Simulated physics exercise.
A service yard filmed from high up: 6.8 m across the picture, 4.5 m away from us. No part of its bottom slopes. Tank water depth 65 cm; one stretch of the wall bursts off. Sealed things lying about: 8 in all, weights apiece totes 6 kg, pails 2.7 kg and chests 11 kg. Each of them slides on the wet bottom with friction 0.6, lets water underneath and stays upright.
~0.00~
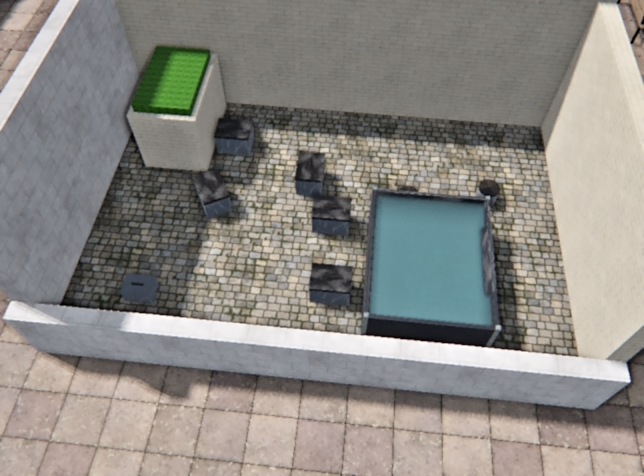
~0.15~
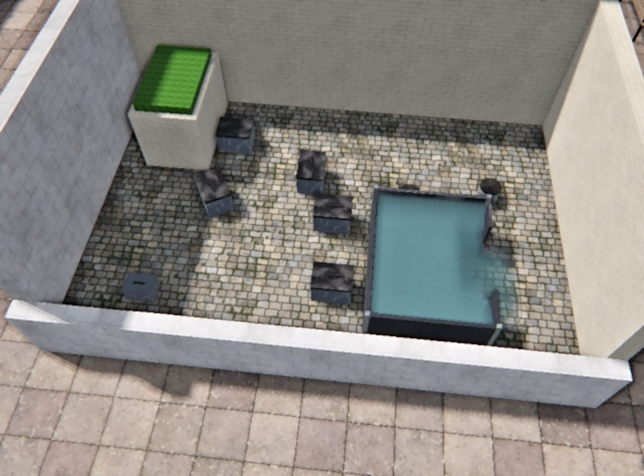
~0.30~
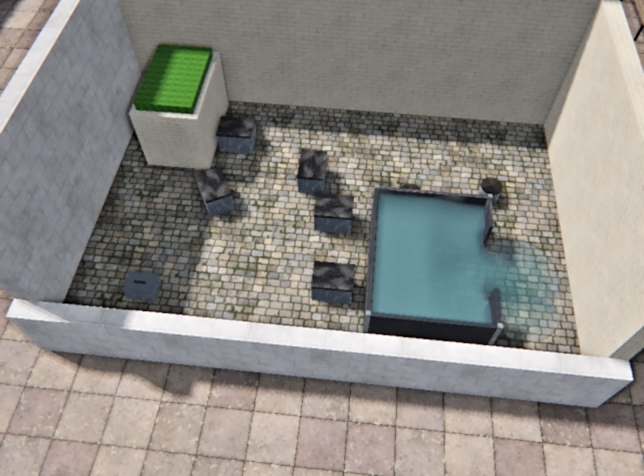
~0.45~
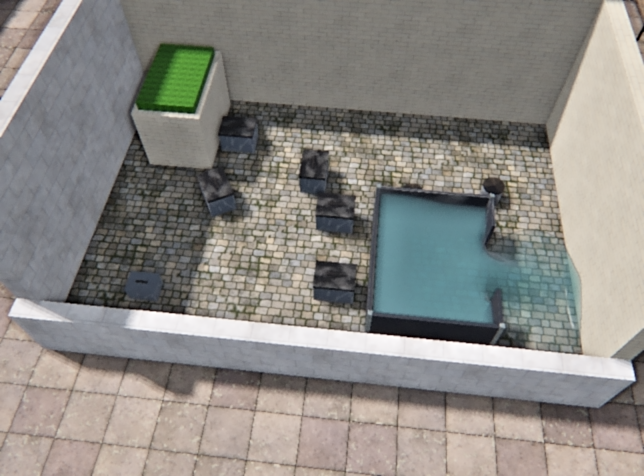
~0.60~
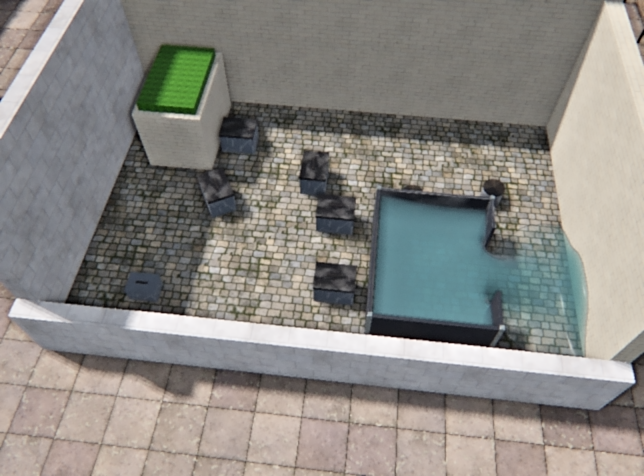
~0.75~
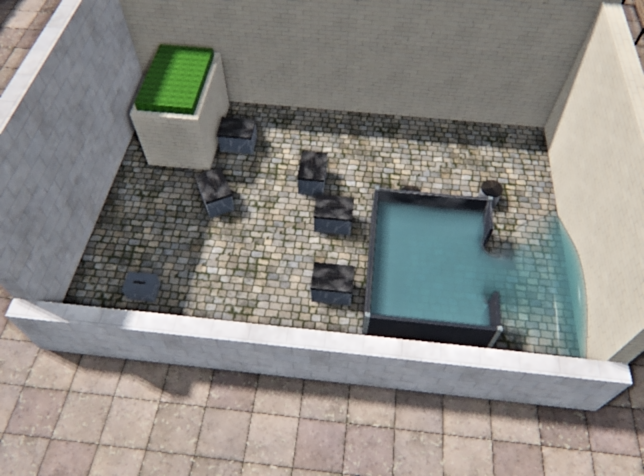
Teal water bursts through the right side of a dark-walled tank in a walled, cobbled yard, seen from high above. Dark boxes sit to the tank's left, a small dark round object behind it, and a pale block with a bright green top at the upper left. The water fans rightward over the stones, reaches the cream wall and spreads along its base, while the objects stay put and the view barely shifts.
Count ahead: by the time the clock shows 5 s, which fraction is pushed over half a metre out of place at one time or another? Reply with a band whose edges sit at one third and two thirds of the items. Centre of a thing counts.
Band: Under one third.
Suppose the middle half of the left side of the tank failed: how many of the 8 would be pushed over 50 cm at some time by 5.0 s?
So the tally would be 4.
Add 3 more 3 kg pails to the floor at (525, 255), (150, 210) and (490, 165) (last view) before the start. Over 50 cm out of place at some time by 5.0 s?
Beyond it, within it, beyond it.
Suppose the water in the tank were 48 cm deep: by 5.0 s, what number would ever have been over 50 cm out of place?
Under that setup the answer is 1.
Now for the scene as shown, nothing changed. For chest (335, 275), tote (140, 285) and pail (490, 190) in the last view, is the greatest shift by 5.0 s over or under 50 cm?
In that order: Under, under, more.
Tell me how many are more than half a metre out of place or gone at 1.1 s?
Answer: 0.
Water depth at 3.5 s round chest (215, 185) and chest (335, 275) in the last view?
I'd put it at 0 cm and 0 cm respectively.
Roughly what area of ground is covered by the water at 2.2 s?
Roughly 10.5 m2.
After 1.1 s 0 of 8 are over 50 cm from their spots; 0 afloat.
After 2.2 s 0 of 8 are over 50 cm from their spots; 0 afloat.
After 3.5 s 1 of 8 are over 50 cm from their spots; 0 afloat.
After 5.0 s 1 of 8 are over 50 cm from their spots, and 1 have been at some point; 0 afloat.
